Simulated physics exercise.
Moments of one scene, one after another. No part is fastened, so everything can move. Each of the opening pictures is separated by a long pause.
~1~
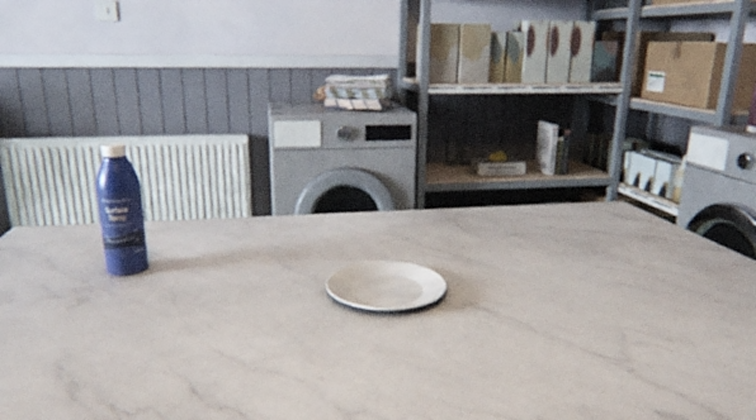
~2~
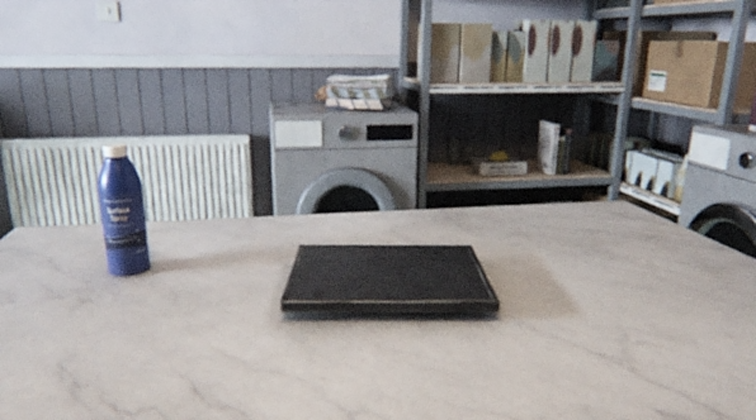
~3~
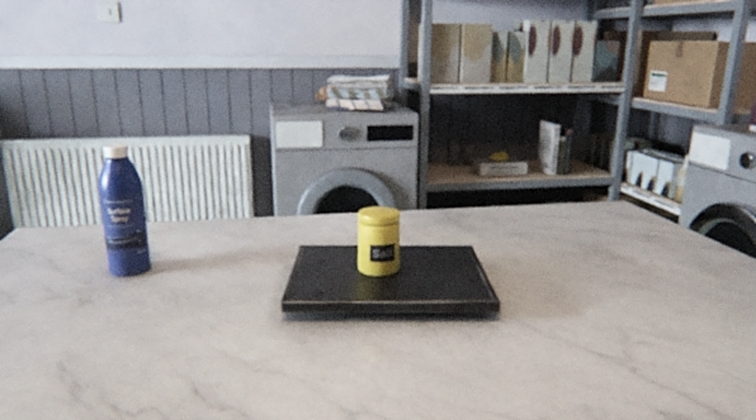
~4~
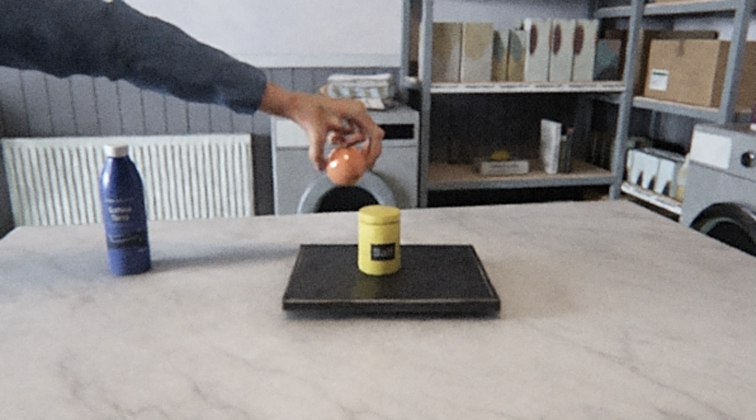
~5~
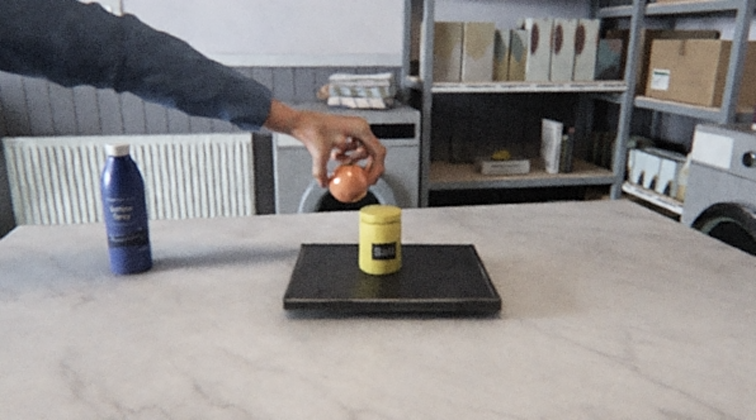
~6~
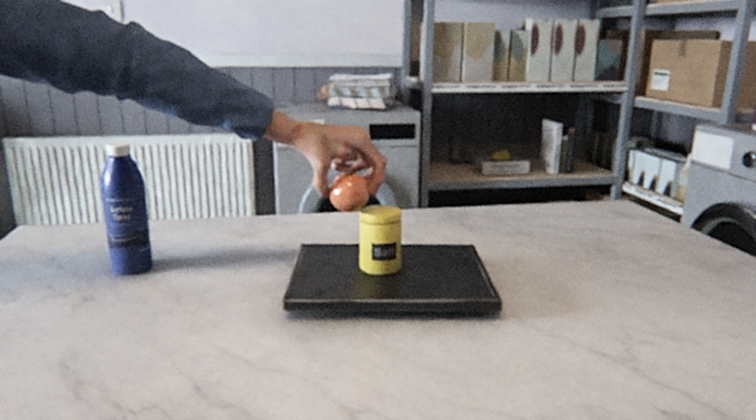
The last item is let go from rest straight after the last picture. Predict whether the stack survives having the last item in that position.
Prediction: It collapses.
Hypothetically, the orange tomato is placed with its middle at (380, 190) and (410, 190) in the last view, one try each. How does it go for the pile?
So the first time it does not fall and the second time it goes over.
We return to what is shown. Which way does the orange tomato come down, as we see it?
Observed: The object is displaced in the leftward direction.
Then, 0.30 s later than the last frame, orange tomato now fallen.
Then, 1.70 s later than the last frame, nothing new.
When it is over, fallen, orange tomato; the other 4 as before. End places, in pixels of the last picture, orange tomato near (317, 253). The pile comes apart.
